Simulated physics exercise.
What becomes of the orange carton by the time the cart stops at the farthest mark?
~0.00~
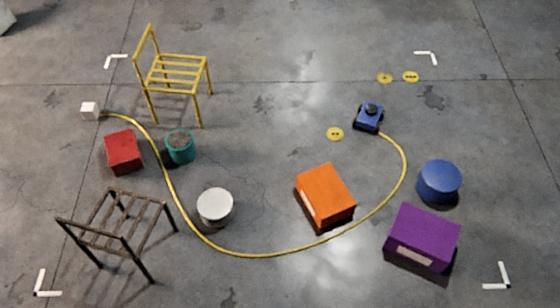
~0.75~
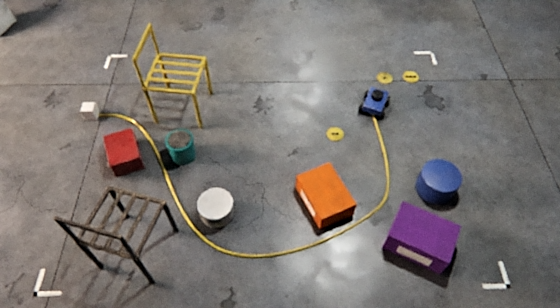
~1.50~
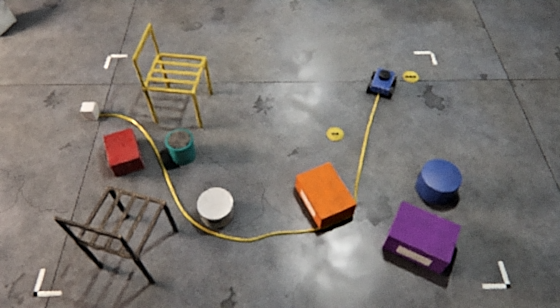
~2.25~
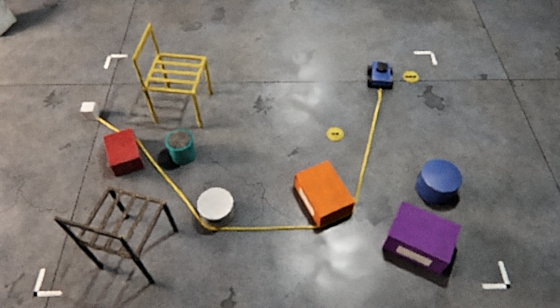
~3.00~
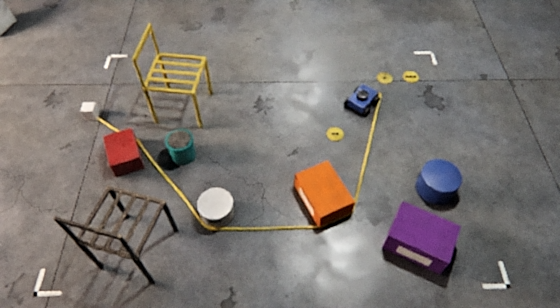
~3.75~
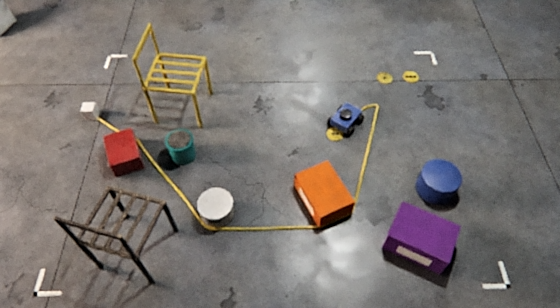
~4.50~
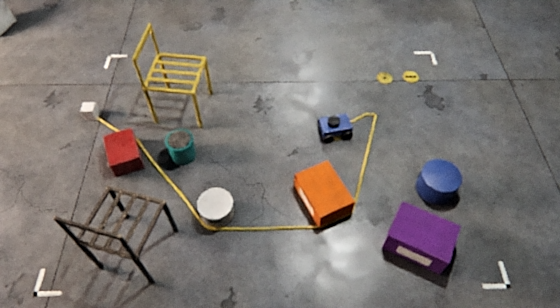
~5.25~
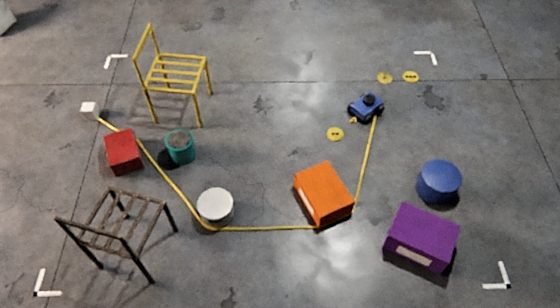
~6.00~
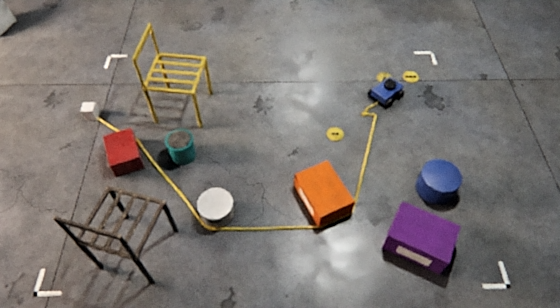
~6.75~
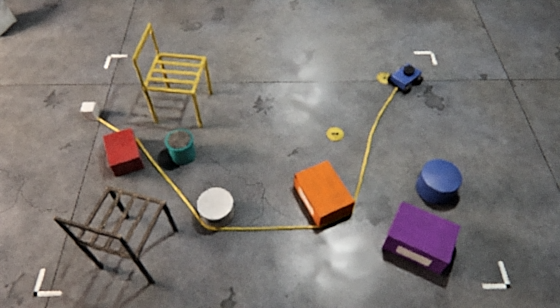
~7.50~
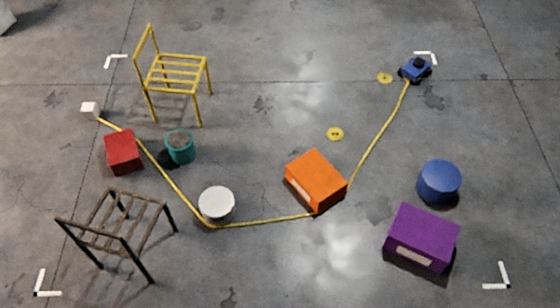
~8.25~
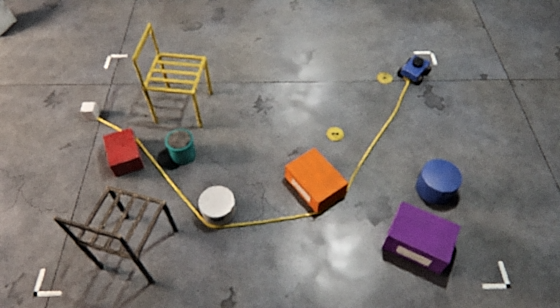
The orange carton is pulled out of its place by the lead, ending a little to the left and up from where it stood and turned somewhat.
